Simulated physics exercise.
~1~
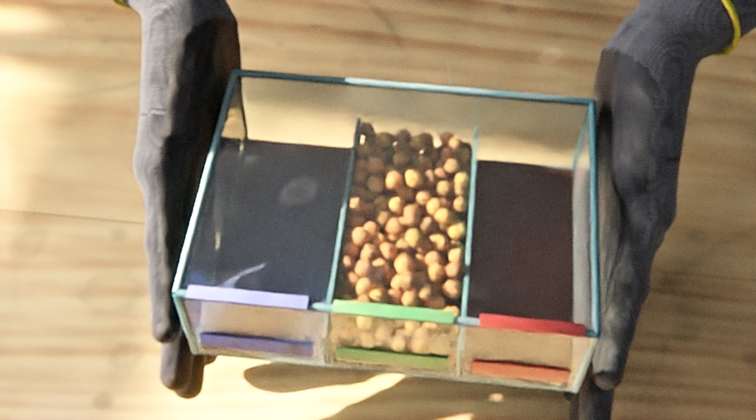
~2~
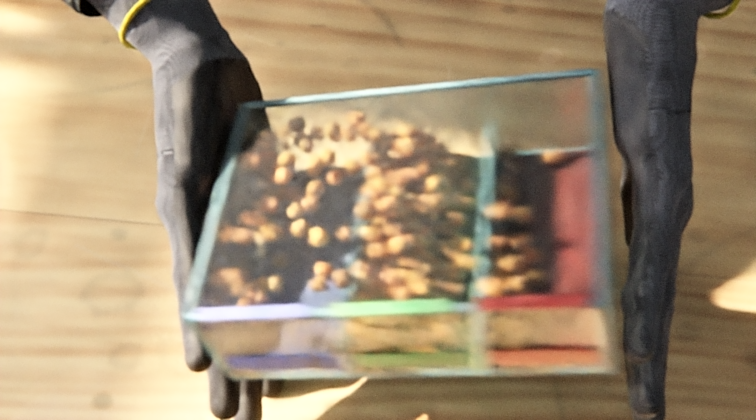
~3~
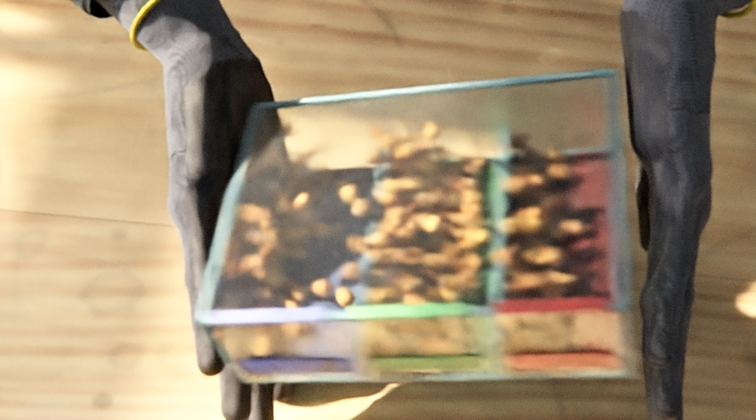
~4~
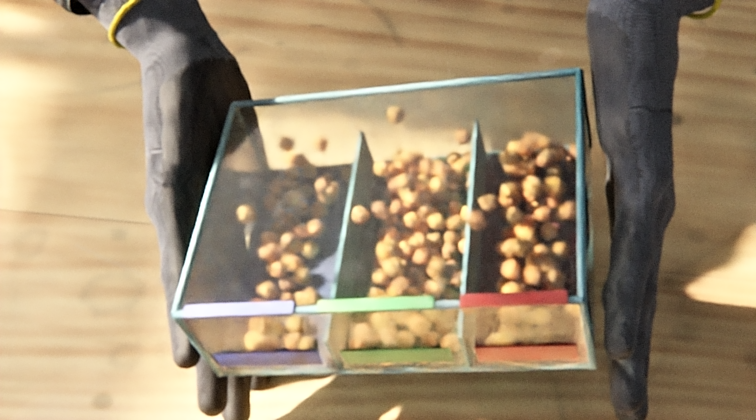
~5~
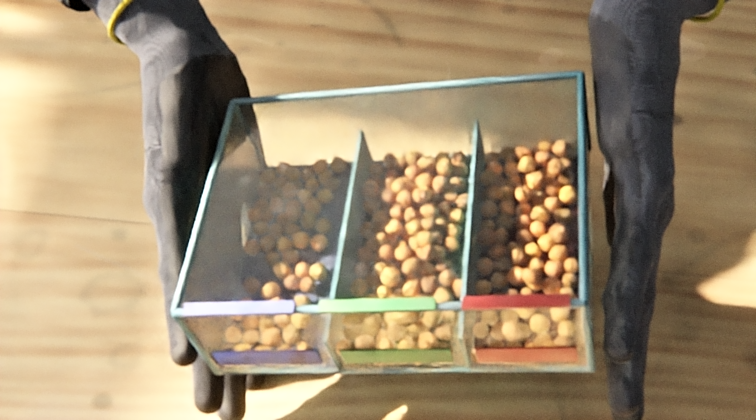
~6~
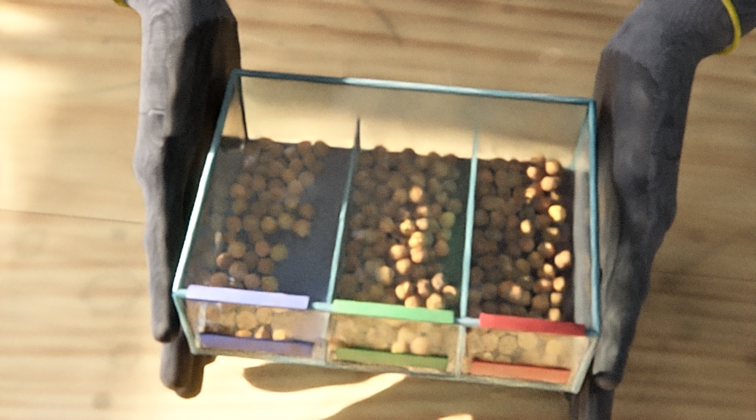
At the start, two dark-gloved hands hold a clear open box with three compartments, and a heap of round tan chickpeas fills only the middle one, marked green. The hands tilt the box and shake it from side to side, so the chickpeas blur and scatter over the dividing walls into the purple-marked left and red-marked right compartments. As the shaking dies down, a few still hop while the rest settle, with the box held tilted. Finally the hands bring it back level, leaving chickpeas in all three compartments, most in the middle and fewest on the left.
